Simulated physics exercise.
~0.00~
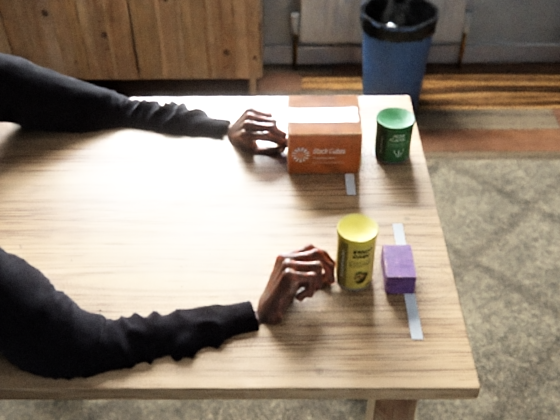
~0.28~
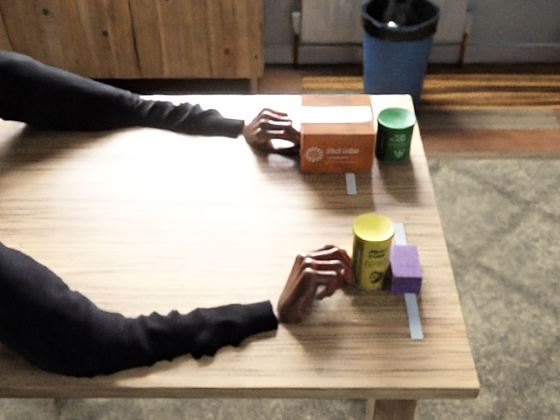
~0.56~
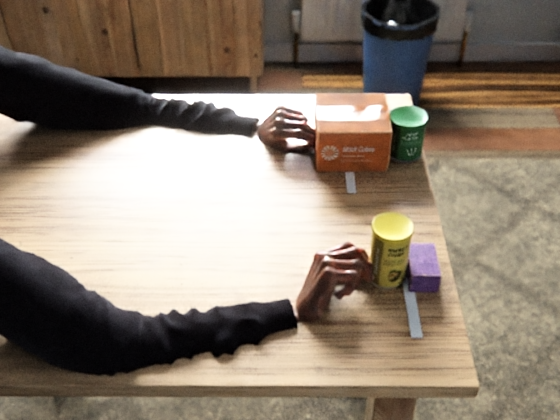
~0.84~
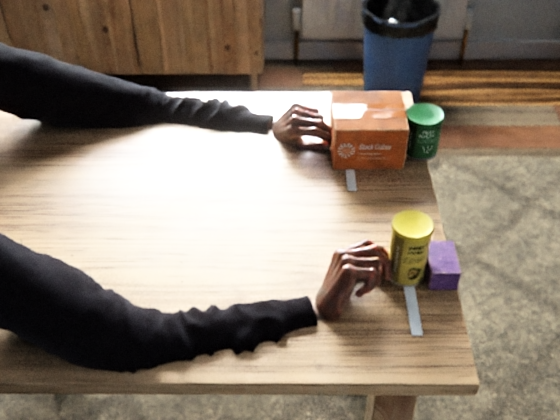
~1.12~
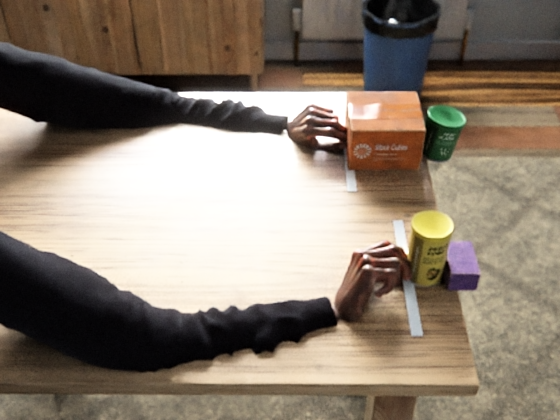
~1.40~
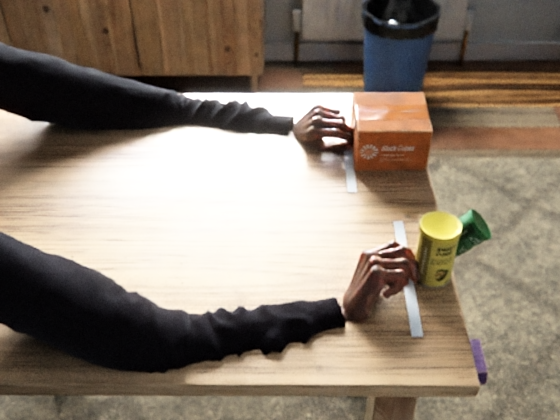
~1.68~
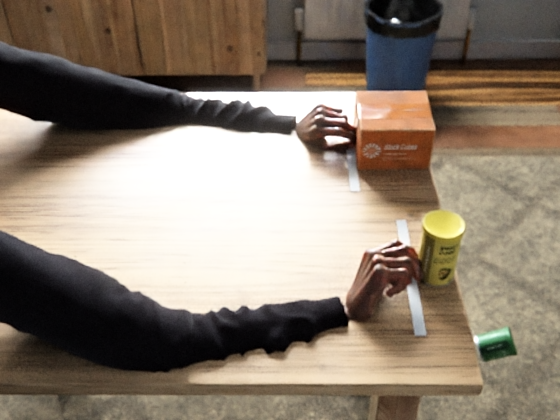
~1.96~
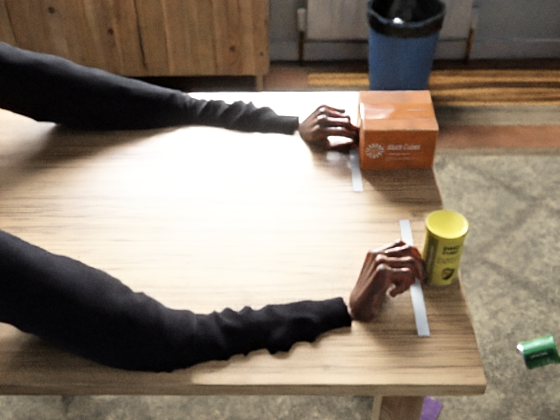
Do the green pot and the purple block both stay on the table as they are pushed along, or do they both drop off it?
They both drop off, with the green pot and the purple block each going over the edge of the table.
